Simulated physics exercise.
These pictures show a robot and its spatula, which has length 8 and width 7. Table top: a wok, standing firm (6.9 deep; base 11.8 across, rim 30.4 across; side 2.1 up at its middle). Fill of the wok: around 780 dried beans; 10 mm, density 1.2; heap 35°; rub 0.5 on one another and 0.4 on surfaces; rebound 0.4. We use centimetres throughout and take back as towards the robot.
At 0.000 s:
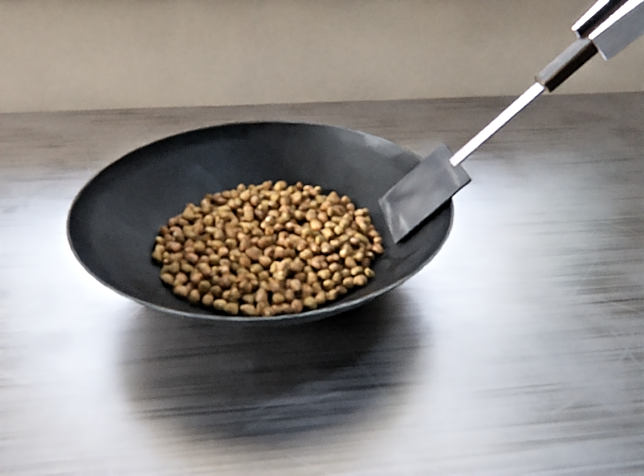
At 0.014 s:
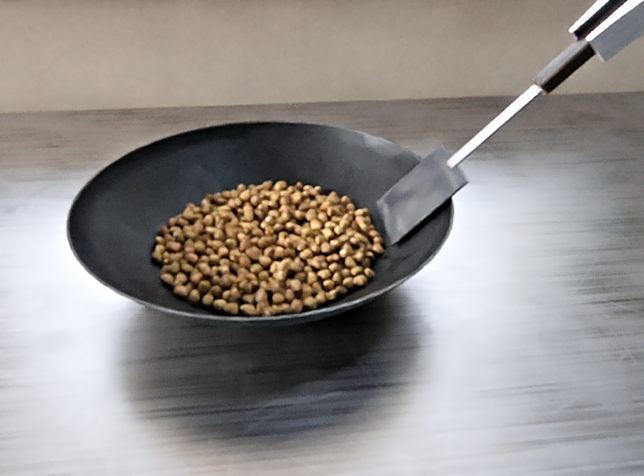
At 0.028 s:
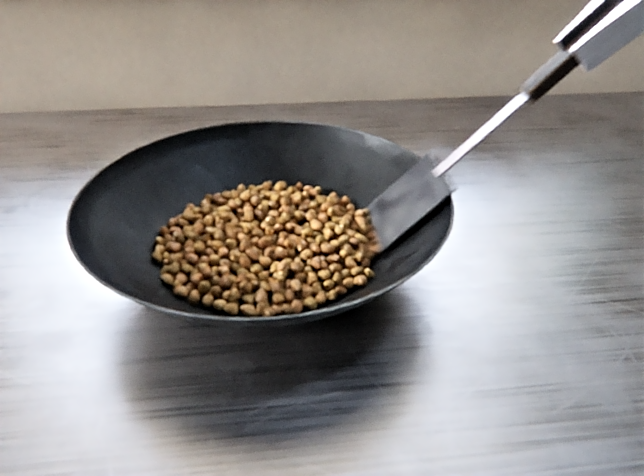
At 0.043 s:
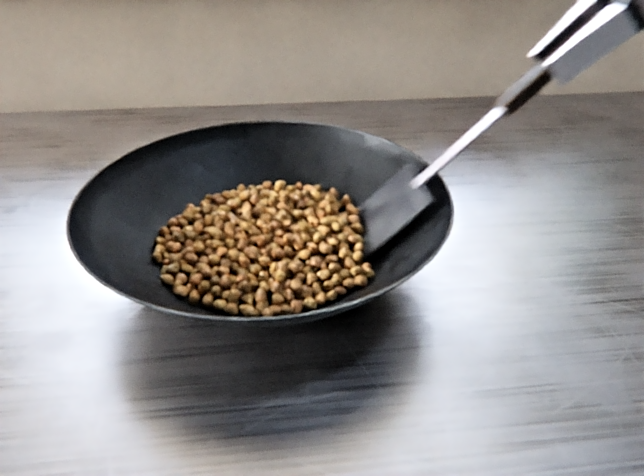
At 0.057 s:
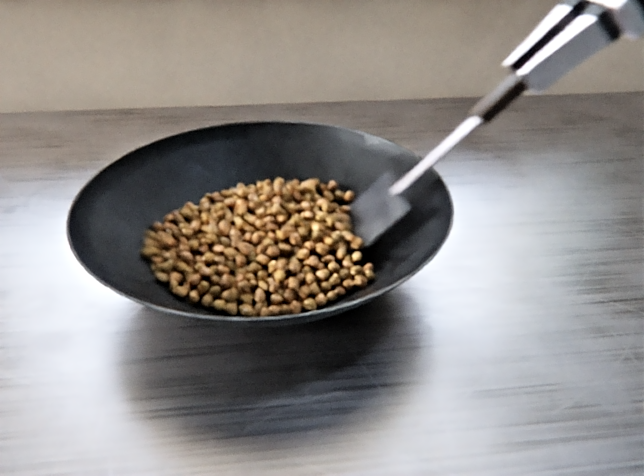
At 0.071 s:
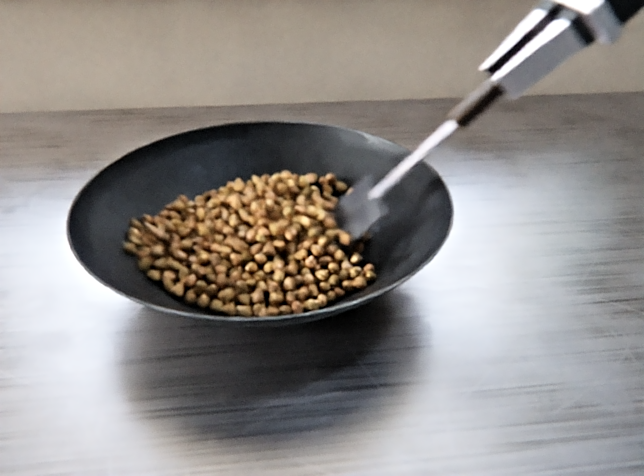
A spatula held by a robot arm slid down and left from the right side of a dark wok, then pushed into the brown beans, shifting the pile leftward and heaping it slightly higher.
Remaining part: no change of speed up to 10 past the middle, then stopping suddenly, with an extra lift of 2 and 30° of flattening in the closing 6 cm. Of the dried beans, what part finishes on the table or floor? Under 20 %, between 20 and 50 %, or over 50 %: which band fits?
The band that fits is between 20 and 50 %.
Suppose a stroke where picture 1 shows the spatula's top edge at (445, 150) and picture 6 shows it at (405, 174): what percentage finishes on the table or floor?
Some 10 per cent.
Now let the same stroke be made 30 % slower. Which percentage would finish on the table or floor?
Estimated result: Some 15 %.
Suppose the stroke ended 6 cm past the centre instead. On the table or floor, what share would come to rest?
0 %, roughly.
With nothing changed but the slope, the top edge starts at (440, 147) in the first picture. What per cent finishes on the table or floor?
30 percent or thereabouts.
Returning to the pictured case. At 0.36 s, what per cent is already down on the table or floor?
Fraction noted: Close to 5 per cent.
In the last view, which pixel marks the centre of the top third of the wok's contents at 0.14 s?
Near pixel (194, 219).
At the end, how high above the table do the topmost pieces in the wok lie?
Some 6.0 cm above the table.
After 0.11 s, sloping 46°, highest piece 7 above the table; 781 in the wok.
After 0.14 s, sloping 39°, highest piece 9 above the table; 781 in the wok.
After 0.36 s, sloping 16°, highest piece 14 above the table; 570 in the wok, 43 on the table or floor, 168 on the blade or in flight.
After 1.41 s, sloping 16°, highest piece 6 above the table; 568 in the wok, 213 on the table or floor.
In the end, 568 in the wok, 213 on the table or floor. That is 27 % on the table or floor.
